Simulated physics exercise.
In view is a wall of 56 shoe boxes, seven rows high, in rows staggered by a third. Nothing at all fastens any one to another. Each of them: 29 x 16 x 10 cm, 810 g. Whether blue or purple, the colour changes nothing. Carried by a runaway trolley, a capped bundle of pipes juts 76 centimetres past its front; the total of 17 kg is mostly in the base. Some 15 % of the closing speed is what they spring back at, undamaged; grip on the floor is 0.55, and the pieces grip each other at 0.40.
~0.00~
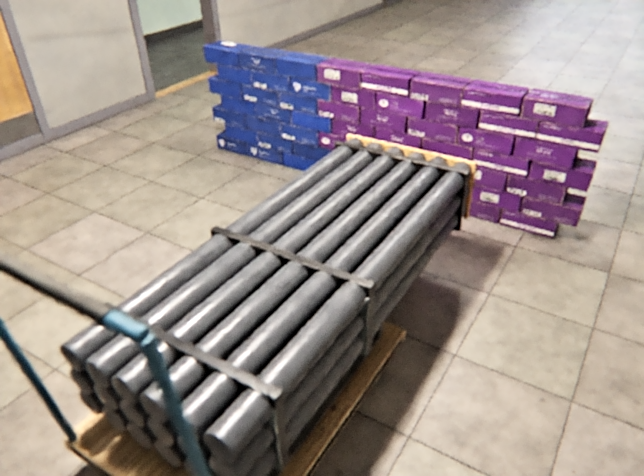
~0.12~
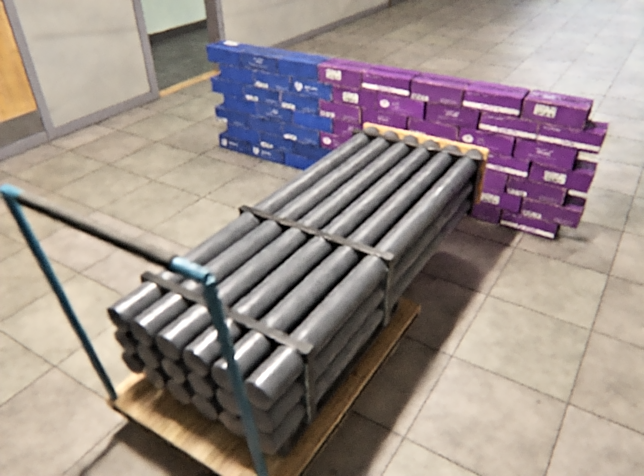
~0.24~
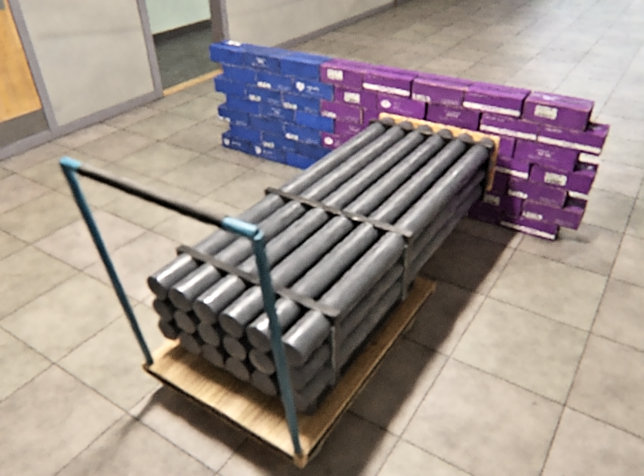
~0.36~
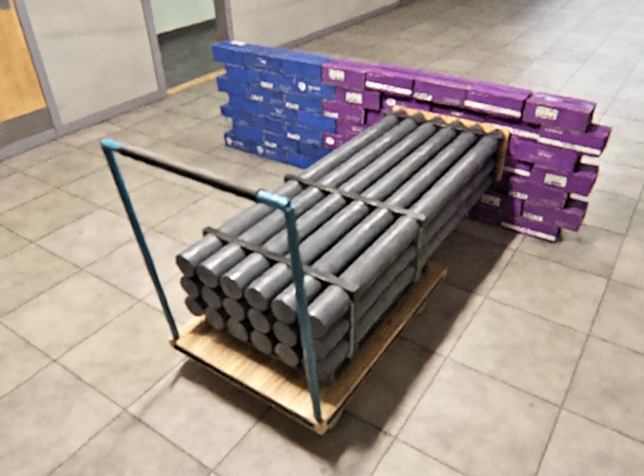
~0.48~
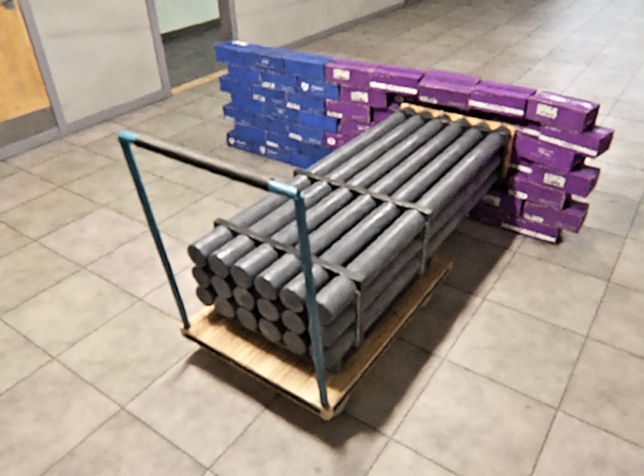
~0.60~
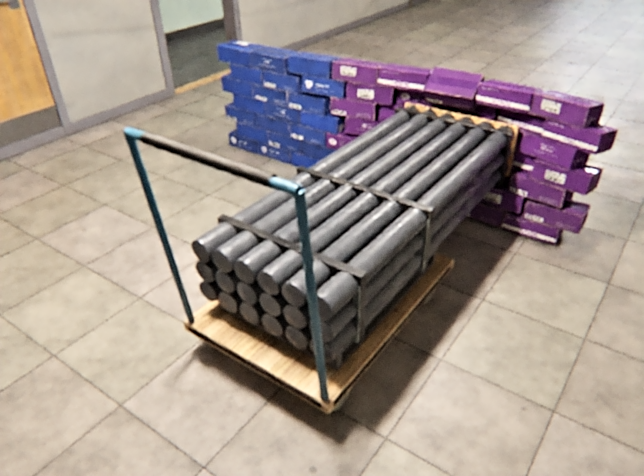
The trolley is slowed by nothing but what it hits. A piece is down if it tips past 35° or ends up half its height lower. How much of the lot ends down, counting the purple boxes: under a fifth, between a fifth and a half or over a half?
Down in the end: The majority.
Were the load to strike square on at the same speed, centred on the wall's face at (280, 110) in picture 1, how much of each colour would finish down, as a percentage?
Down at the end: Blue 80 percent, purple 30 percent.
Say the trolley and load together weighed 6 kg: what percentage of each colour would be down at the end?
Share down - blue: 0; purple: 0 (per cent).
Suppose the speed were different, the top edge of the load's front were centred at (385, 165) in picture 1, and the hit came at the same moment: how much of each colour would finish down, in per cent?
Down at the end: Blue 10 per cent, purple 70 per cent.
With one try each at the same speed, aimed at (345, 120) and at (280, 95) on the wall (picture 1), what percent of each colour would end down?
For blue it's 60 then 60 per cent, for purple 40 then 10 per cent.
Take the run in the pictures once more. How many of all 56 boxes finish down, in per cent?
Something close to 50 percent of them.
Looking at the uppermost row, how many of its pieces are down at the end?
Count: 6.
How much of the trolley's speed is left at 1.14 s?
Something like 0.1 m/s, I'd say.
After 0.88 s, load 18 cm past the wall's line, still rolling; 9 of the 35 purple boxes down (9 of 56 in all colours); top purple box leaning 28°.
After 1.14 s, load 20 cm past the wall's line, still rolling; 24 of the 35 purple boxes down (26 of 56 in all colours); top purple box leaning 65°, 31 cm lower.
At rest (3.1 s), load 22 cm past the wall's line, stopped; 25 of the 35 purple boxes down (27 of 56 in all colours); top purple box on its side; top blue box unmoved. That is 71 per cent. As the last picture would show them, middles, top purple box near (364, 112), top blue box near (275, 60).
